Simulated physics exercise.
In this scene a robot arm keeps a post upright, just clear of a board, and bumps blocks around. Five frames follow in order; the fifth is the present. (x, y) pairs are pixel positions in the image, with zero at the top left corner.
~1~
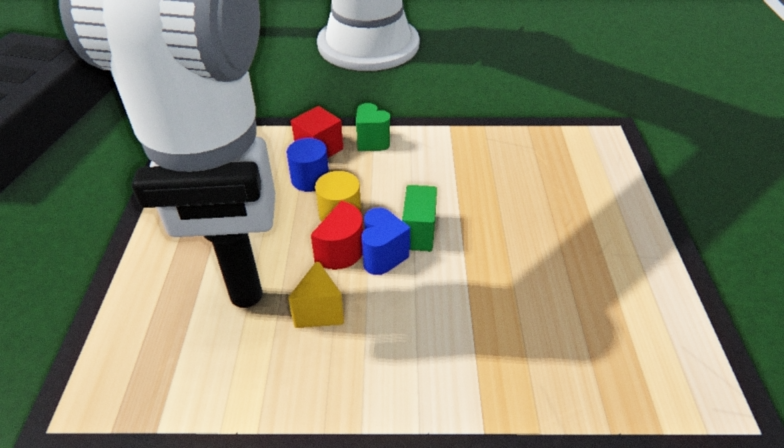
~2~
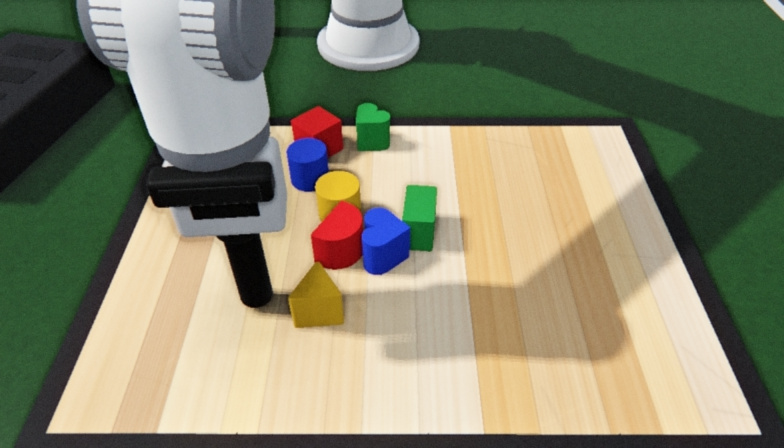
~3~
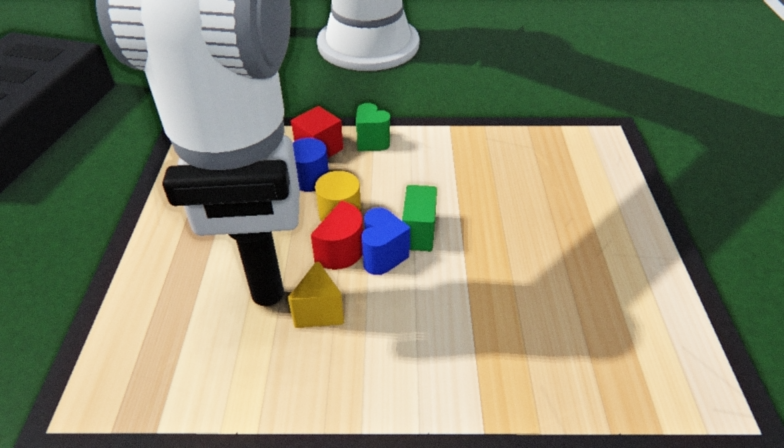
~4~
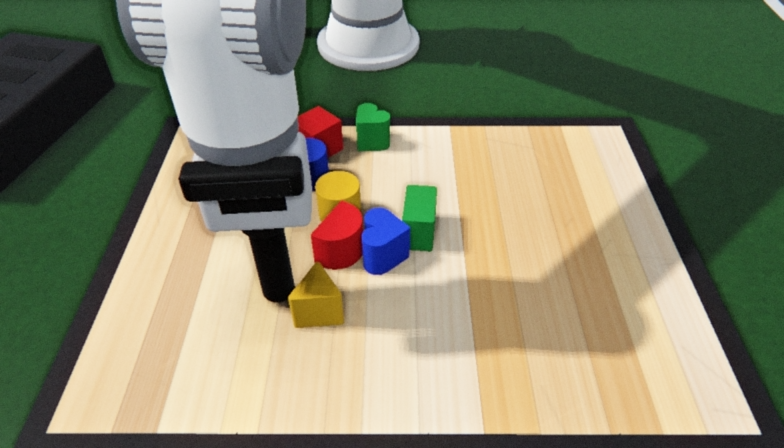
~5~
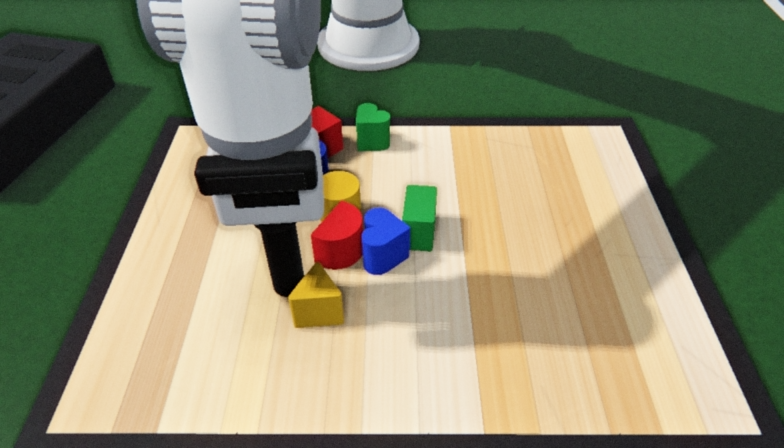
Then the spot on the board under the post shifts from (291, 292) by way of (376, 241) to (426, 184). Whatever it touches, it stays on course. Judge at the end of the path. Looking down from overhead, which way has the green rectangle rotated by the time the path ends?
It turns counter-clockwise.
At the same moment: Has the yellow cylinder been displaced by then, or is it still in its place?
That one moves away.
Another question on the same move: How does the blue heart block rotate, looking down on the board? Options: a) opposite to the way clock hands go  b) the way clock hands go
b (the way clock hands go)
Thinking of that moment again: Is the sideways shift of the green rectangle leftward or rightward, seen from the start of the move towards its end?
Measured against the direction from start to end, the green rectangle shifts toward the right-hand side.
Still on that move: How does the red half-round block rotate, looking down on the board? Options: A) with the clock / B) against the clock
Answer: B.
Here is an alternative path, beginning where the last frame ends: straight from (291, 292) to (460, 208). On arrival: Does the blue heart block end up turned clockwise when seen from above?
Yes
What follows on the original path. One third of the way, post (352, 252); yellow cylinder (339, 178); red half-round block (366, 201); blue heart block (392, 222), turned 35° clockwise; green rectangle (425, 202), turned 15° anticlockwise.
Two thirds of the way, post (396, 213); yellow cylinder (339, 178); red half-round block (390, 164), turned 50° anticlockwise; blue heart block (426, 213), turned 90° clockwise; green rectangle (456, 194), turned 70° anticlockwise.
At the end, post (427, 176); yellow cylinder (339, 178); red half-round block (393, 145), turned 85° anticlockwise; blue heart block (426, 213), turned 90° clockwise; green rectangle (456, 194), turned 70° anticlockwise.
